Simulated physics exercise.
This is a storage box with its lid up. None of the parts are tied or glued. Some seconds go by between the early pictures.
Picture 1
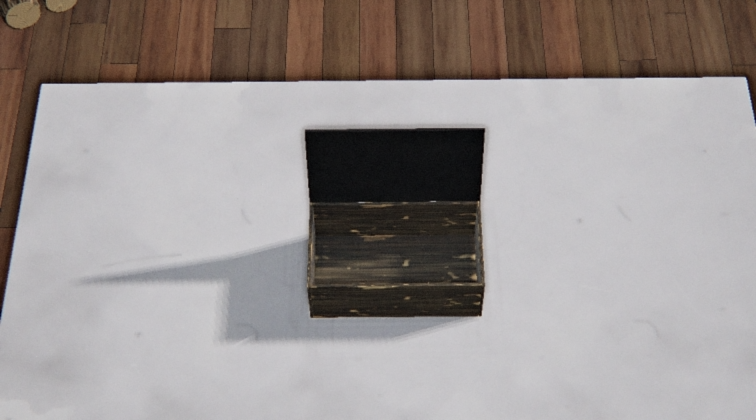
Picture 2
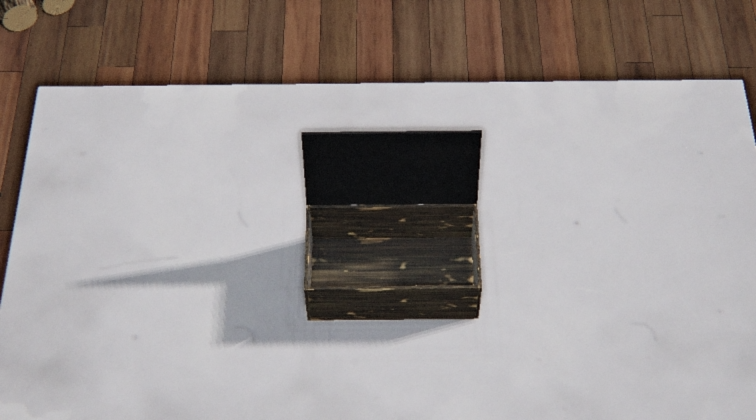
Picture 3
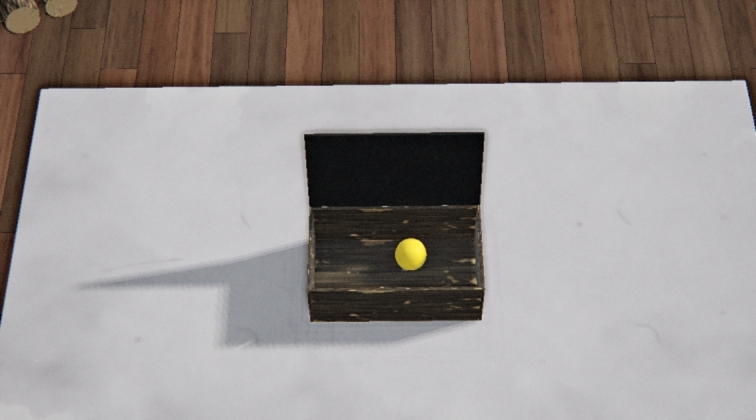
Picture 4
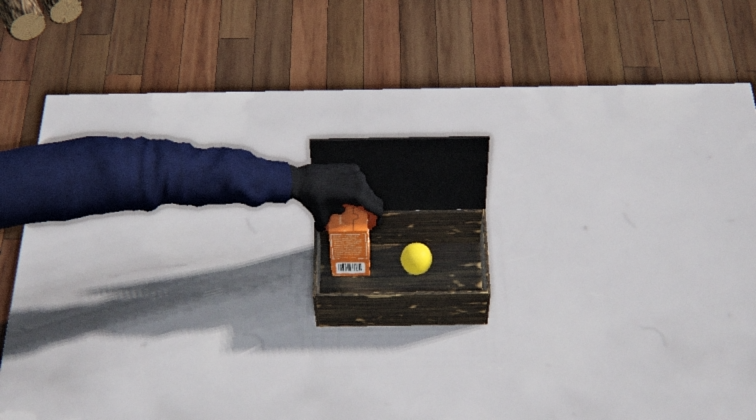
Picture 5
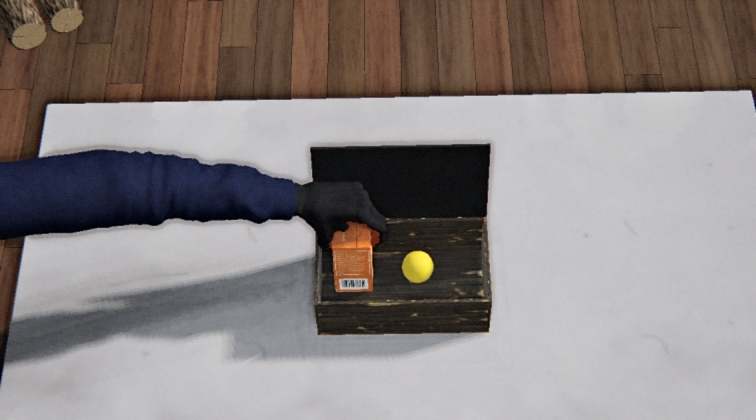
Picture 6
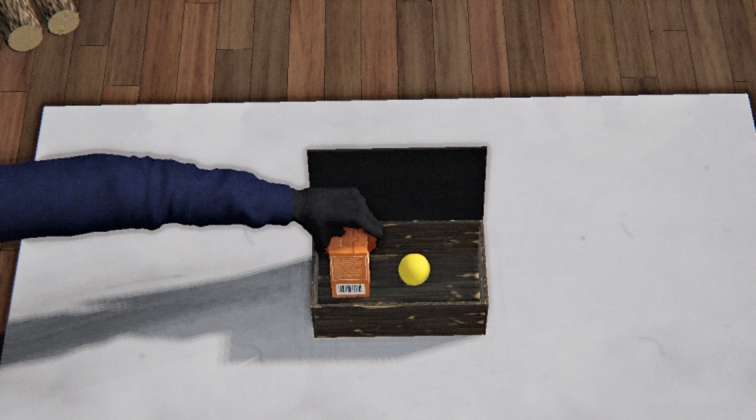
On a white surface above a wooden floor, a dark wooden box sits empty with its lid up, and then a yellow lemon appears inside. A gloved hand in a blue sleeve, reaching from the left, then holds an orange carton beside the lemon, lowering it slightly.
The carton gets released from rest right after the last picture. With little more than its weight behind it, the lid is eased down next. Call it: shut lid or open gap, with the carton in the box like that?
Open gap.
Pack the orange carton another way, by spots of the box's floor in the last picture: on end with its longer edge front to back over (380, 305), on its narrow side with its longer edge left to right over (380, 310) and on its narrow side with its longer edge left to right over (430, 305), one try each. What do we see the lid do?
Well, the first try leaves the lid standing open, the second leaves it lying shut, and the third leaves it lying shut.
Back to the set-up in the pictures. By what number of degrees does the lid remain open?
The answer is about 25 degrees.
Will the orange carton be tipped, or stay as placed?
Looking at the last picture, it sits at an angle.
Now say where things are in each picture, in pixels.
In the first picture, the last thing is not in view yet.
In the second picture, the last thing is not in view yet.
In the third picture, the last thing is not in view yet; yellow lemon (411, 255).
The fourth picture shows on its way; orange carton (349, 239); yellow lemon (416, 259).
The fifth picture shows on its way; orange carton (353, 256); yellow lemon (418, 267).
The sixth picture shows in place under the hand; orange carton (350, 261); yellow lemon (414, 270).
Then, 1.10 s later than the last frame, lid starting down.
Then, 1.50 s later than the last frame, lid 63° above the rim.
Then, 1.70 s later than the last frame, lid 44° above the rim; orange carton tilted by 8° near (350, 266).
Then, 1.90 s later than the last frame, lid 23° above the rim; orange carton tilted by 36° near (349, 284).
When it is over, lid 23° above the rim; lying over in the box, orange carton; yellow lemon as before. End places, in pixels of the last picture, orange carton near (349, 283).
